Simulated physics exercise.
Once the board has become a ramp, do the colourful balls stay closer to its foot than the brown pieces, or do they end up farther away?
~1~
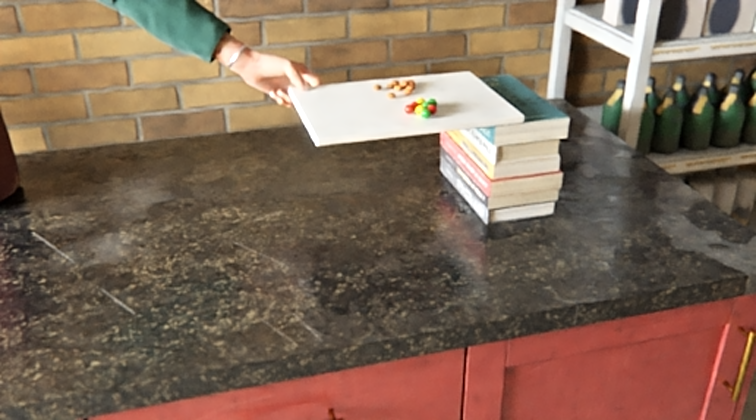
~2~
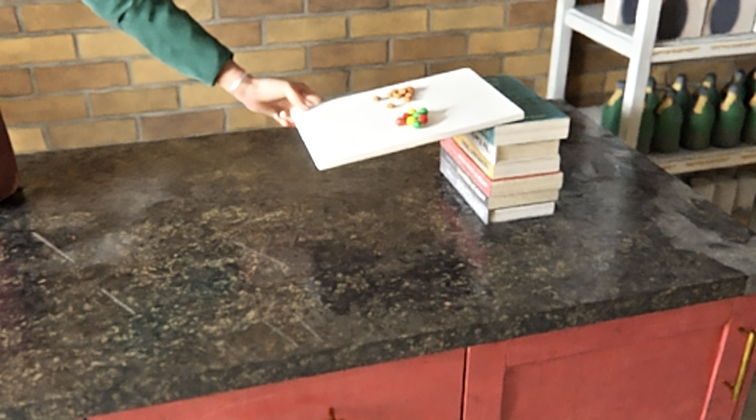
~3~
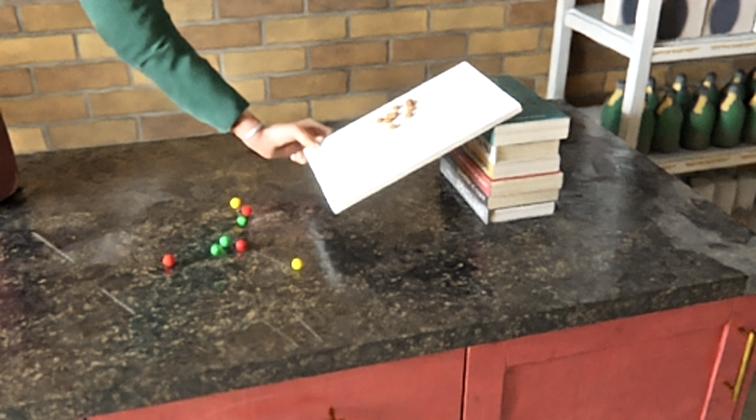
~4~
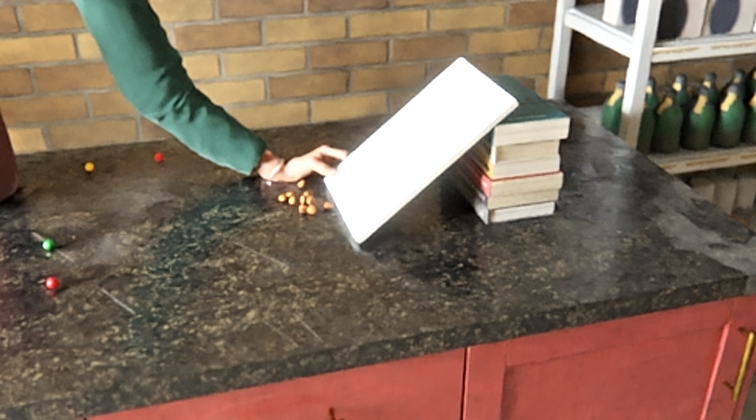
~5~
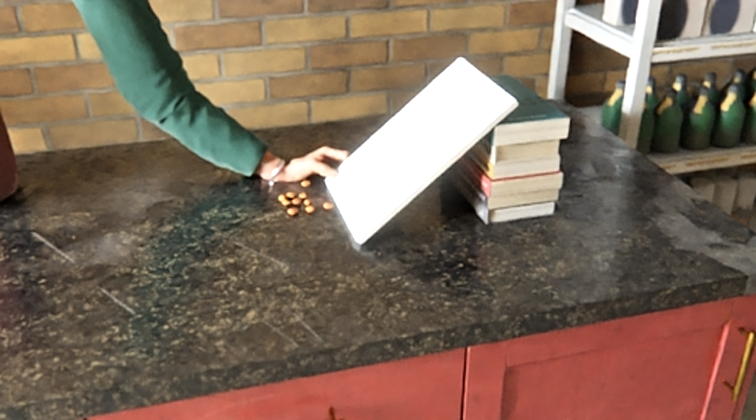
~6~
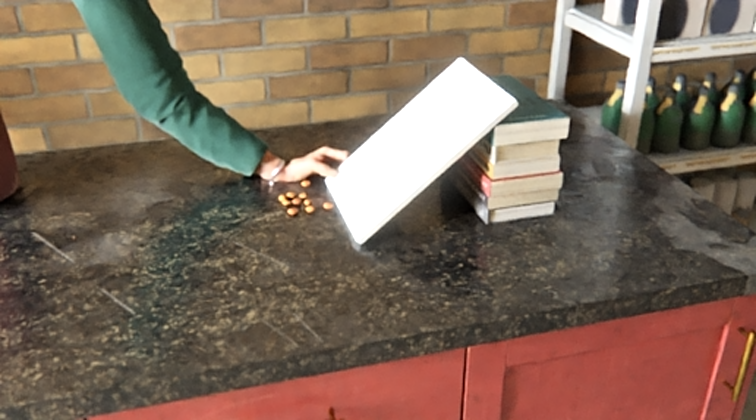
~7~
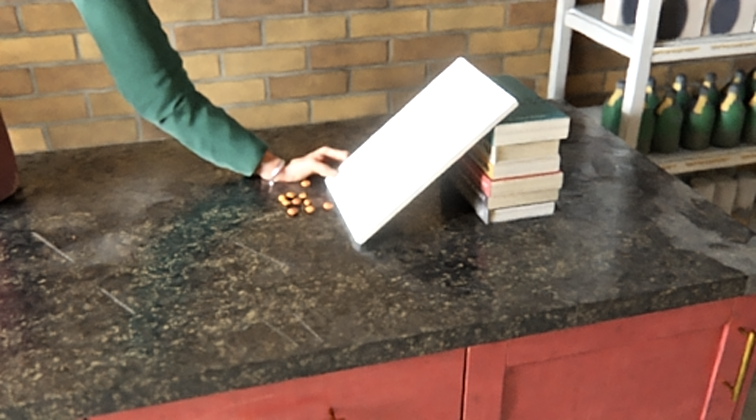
The colourful balls end up farther away, rolling left across the counter and out of view, while the brown pieces come to rest close to the foot of the board.
